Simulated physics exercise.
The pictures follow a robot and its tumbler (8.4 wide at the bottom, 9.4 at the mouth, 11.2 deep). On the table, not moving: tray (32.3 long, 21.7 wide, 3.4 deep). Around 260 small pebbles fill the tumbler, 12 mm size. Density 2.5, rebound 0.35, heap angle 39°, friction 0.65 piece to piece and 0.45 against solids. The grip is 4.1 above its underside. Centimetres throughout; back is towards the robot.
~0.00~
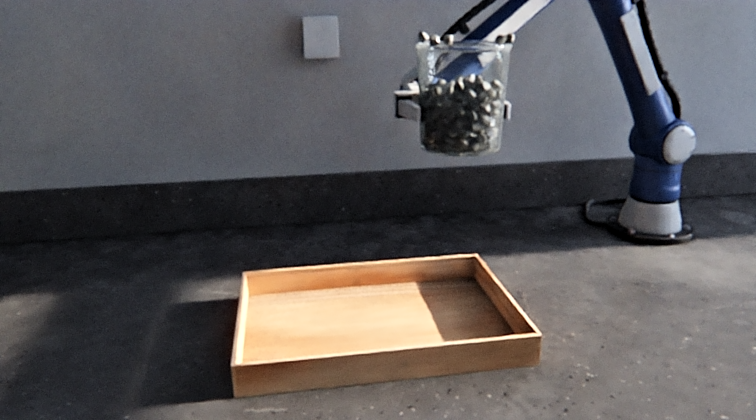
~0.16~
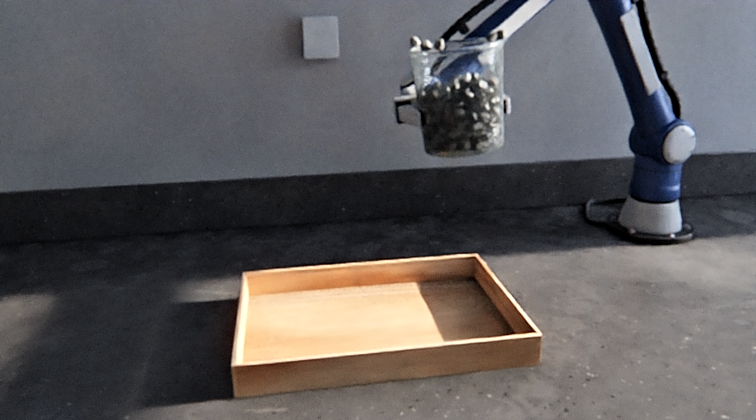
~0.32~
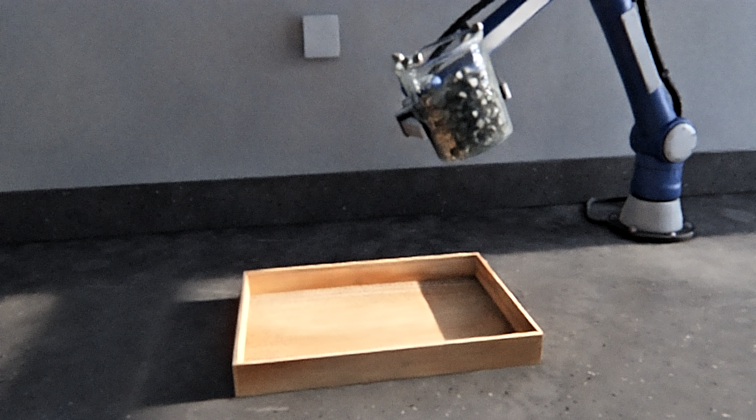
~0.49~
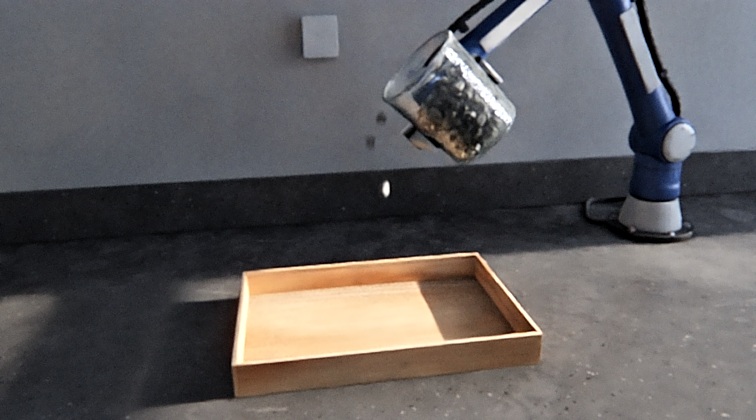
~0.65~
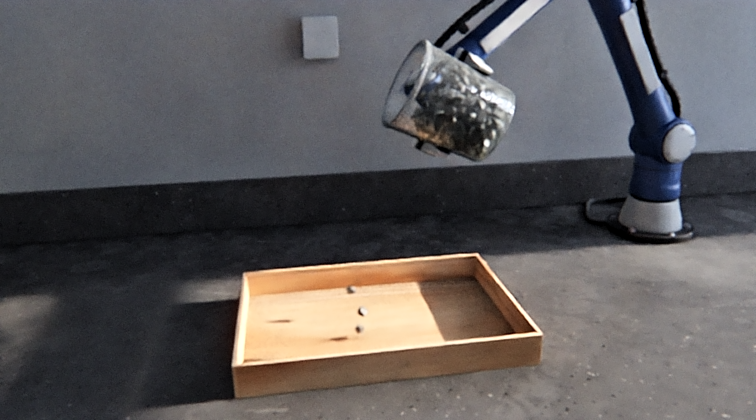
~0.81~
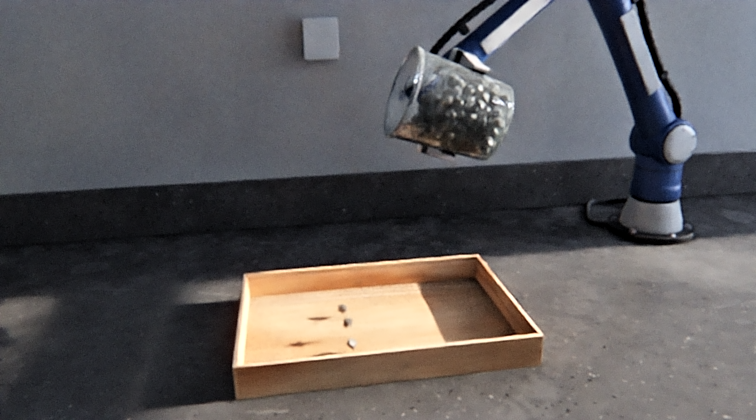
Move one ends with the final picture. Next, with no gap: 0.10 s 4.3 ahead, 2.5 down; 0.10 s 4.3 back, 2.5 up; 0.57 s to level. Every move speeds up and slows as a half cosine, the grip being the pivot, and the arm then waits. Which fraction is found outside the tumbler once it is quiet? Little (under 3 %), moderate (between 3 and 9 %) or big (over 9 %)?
Share outside the tumbler: Big (over 9 %).
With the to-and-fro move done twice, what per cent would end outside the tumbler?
Then about 20 per cent.
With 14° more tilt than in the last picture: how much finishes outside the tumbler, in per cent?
About 30 per cent.
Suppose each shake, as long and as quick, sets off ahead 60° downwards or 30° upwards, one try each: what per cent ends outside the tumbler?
About 5 and 60 per cent.
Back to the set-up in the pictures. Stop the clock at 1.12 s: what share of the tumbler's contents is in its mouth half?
About 35 per cent.
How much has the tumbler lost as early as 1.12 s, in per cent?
Near 10 per cent so far.
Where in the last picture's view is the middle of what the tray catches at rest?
Around (306, 327).
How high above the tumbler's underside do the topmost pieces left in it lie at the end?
About 9.5 cm.
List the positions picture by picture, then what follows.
The first frame shows the tumbler middle at (462, 98), level; upper third of the load around (463, 90), from x 425 to 510, top at y 35; 262 in the tumbler.
The second frame shows the tumbler middle at (460, 98), tilted 7° forward; upper third of the load around (463, 90), from x 415 to 500, top at y 35.
The third frame shows the tumbler middle at (457, 98), tilted 24° forward; upper third of the load around (465, 90), from x 395 to 500, top at y 30.
The fourth frame shows the tumbler middle at (452, 102), tilted 46° forward; upper third of the load around (461, 91), from x 370 to 505, top at y 60; 259 in the tumbler, 3 in flight or on a rim.
The fifth frame shows the tumbler middle at (449, 106), tilted 63° forward; upper third of the load around (462, 93), from x 350 to 505, top at y 70; 259 in the tumbler, 3 in the tray.
The sixth frame shows the tumbler middle at (449, 108), tilted 70° forward; upper third of the load around (464, 96), from x 340 to 505, top at y 80; 259 in the tumbler, 3 in the tray.
After 1.12 s, tilted 64° forward, highest piece 28 above the table; 231 in the tumbler, 5 in the tray, 26 in flight or on a rim.
After 1.43 s, tilted 12° forward, highest piece 32 above the table; 229 in the tumbler, 32 in the tray, 1 on the table or floor.
After 1.78 s, level, highest piece 32 above the table; 229 in the tumbler, 32 in the tray, 1 on the table or floor.
After 2.83 s, level, highest piece 32 above the table; 229 in the tumbler, 32 in the tray, 1 on the table or floor.
In the end, 229 in the tumbler, 32 in the tray, 1 on the table or floor. That is 13 % outside the tumbler.
